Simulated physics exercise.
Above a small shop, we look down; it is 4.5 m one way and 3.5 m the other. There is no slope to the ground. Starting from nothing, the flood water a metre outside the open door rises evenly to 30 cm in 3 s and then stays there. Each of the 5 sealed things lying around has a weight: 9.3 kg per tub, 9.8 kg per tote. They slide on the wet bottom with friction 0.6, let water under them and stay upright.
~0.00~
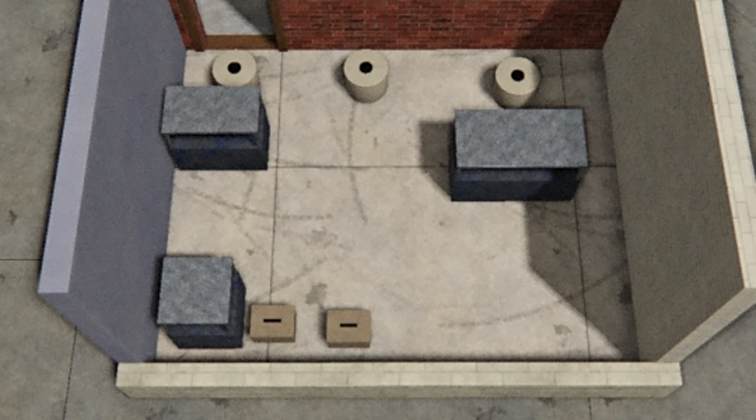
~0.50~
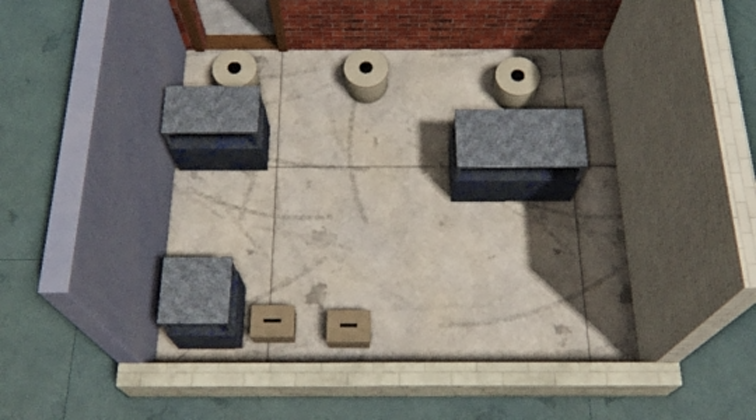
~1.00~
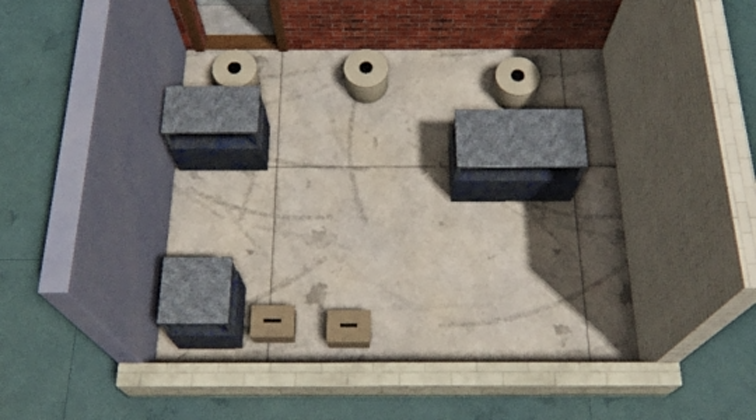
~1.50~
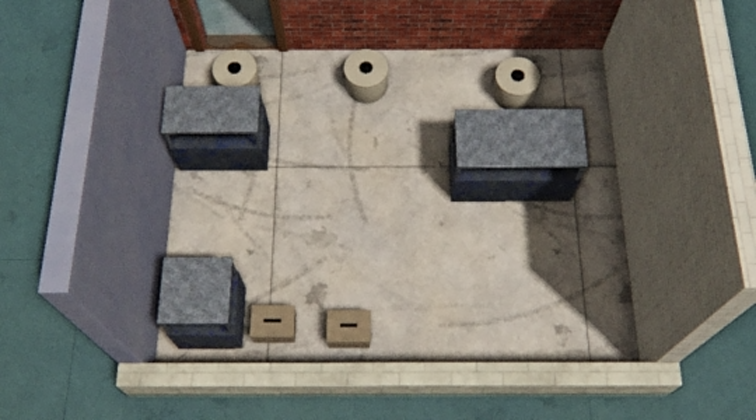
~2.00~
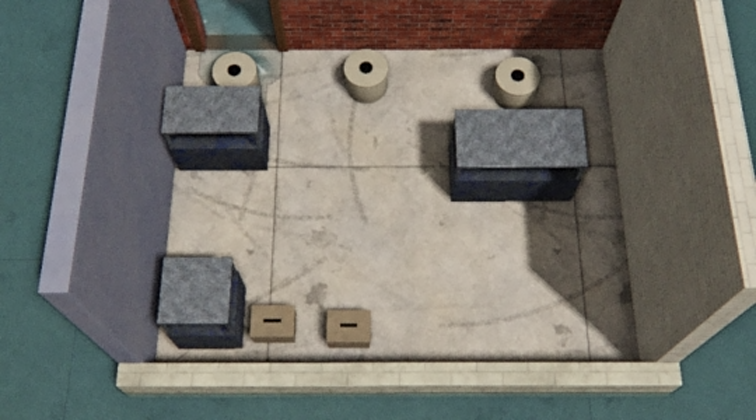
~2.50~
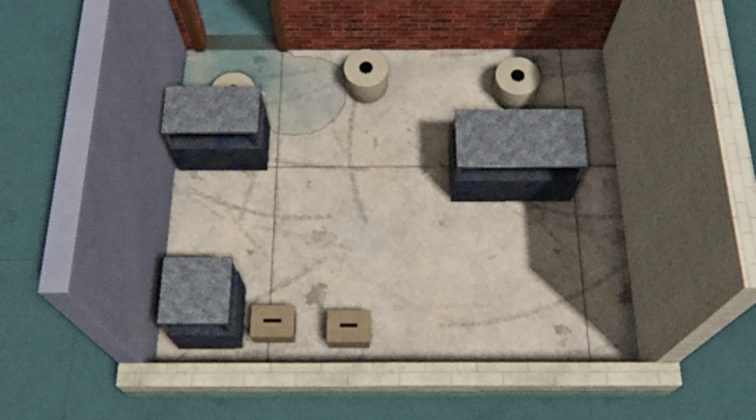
A small walled shop sits as water surrounds it, enters the doorway and shifts one tub.
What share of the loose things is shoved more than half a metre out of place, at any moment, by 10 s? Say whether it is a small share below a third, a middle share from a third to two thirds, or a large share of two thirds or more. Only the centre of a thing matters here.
A middle share, from a third to two thirds.
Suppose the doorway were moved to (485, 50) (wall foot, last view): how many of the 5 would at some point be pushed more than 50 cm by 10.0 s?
3.
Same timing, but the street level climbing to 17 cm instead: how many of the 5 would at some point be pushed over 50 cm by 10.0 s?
Count: 1.
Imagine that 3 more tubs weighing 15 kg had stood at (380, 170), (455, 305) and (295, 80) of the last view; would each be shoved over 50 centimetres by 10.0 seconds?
One: Beyond it. Two: Within it. Three: Beyond it.
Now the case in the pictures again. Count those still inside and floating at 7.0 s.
Count: 0.
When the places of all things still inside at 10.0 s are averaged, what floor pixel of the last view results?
They average out to somewhere around (386, 172).
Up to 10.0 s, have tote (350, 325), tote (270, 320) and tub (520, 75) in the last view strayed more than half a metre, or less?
In turn: Below the mark, below the mark, below the mark.
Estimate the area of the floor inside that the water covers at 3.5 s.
About 4.5 m2 is covered.
After 3.5 s 0 of 5 are over 50 cm from their spots; 1 afloat.
After 4.5 s 1 of 5 are over 50 cm from their spots; 0 afloat.
After 7.0 s 2 of 5 are over 50 cm from their spots; 0 afloat.
After 10.0 s 2 of 5 are over 50 cm from their spots, and 2 have been at some point; 4 afloat.
